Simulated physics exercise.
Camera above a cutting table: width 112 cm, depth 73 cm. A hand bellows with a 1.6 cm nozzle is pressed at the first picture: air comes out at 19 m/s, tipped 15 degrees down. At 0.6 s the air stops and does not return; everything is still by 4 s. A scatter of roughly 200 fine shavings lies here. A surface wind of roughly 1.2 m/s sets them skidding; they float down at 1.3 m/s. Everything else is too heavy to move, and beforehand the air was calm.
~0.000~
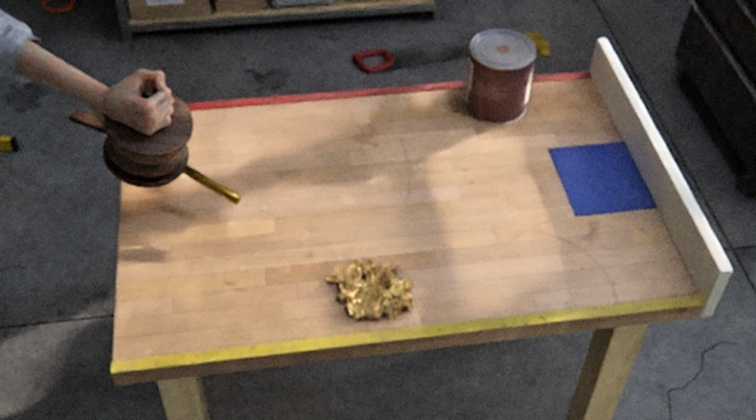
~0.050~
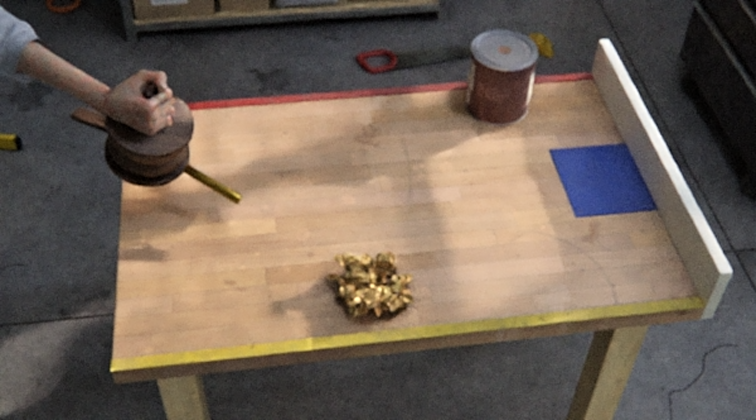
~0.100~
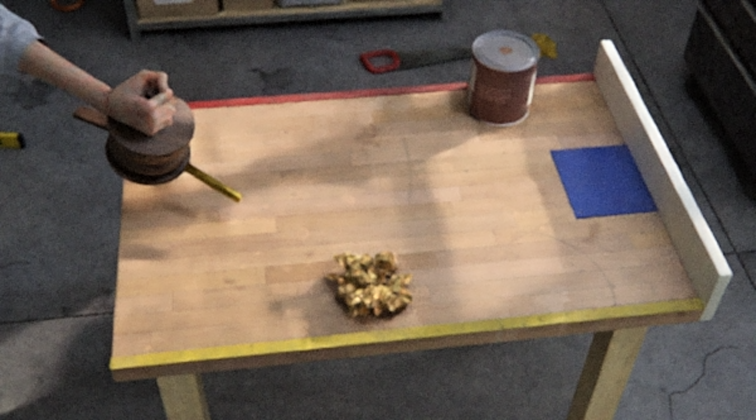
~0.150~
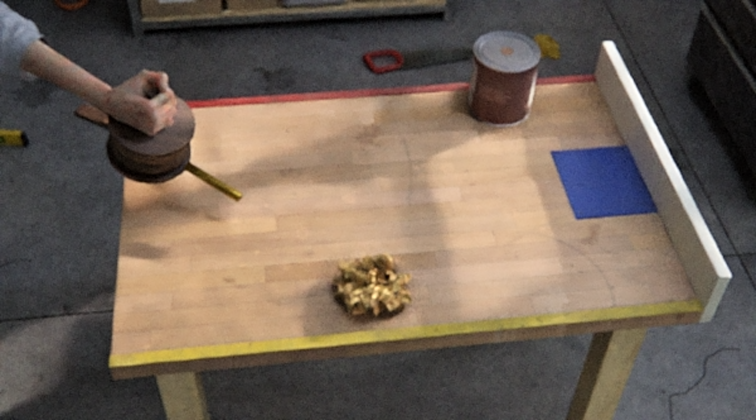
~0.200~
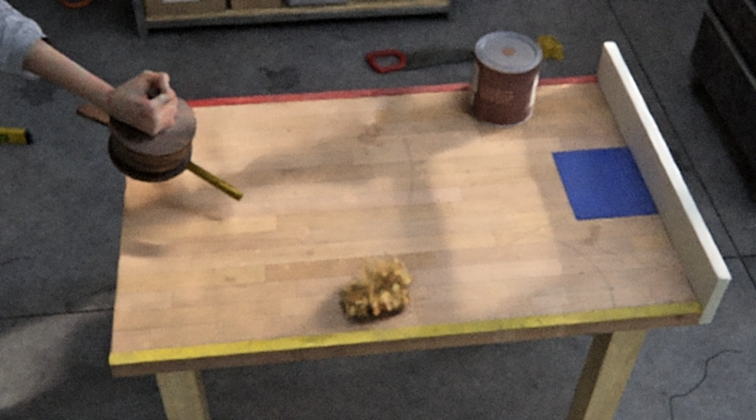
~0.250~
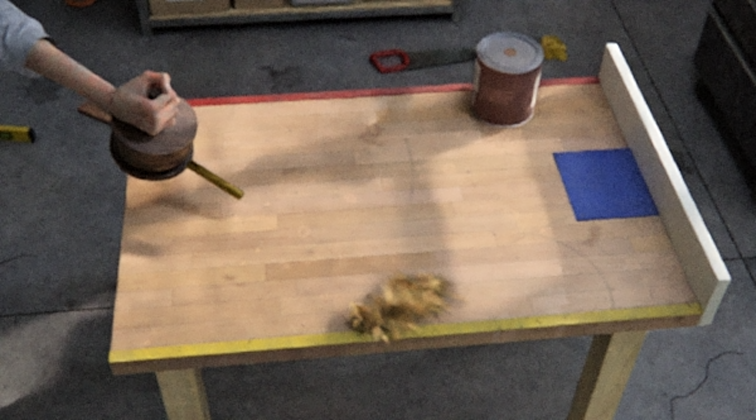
On a wooden cutting table with red and yellow edges, a hand holds a hand bellows at the left, its nozzle angled toward a clump of golden shavings that lies still at first. Then the shavings stir and lift, and most shift a short way right, spreading loosely near the yellow edge.
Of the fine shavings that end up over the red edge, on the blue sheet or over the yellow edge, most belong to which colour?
I would say most belong to yellow.
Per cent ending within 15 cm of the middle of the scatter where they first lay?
Roughly 0 in a hundred.
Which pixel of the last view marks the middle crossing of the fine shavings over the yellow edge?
At roughly pixel (439, 336).
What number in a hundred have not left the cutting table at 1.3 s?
Around 0 in a hundred.
After 0.8 s the count stands so, 100 % are over the yellow edge, 0 % over the red edge and 0 % on the blue sheet.
After 1.3 s the count stands so, 100 % are over the yellow edge, 0 % over the red edge and 0 % on the blue sheet.
After 2.2 s the count stands so, 100 % are over the yellow edge, 0 % over the red edge and 0 % on the blue sheet.
After 4.0 s, at the end, 100 % are over the yellow edge, 0 % over the red edge and 0 % on the blue sheet.
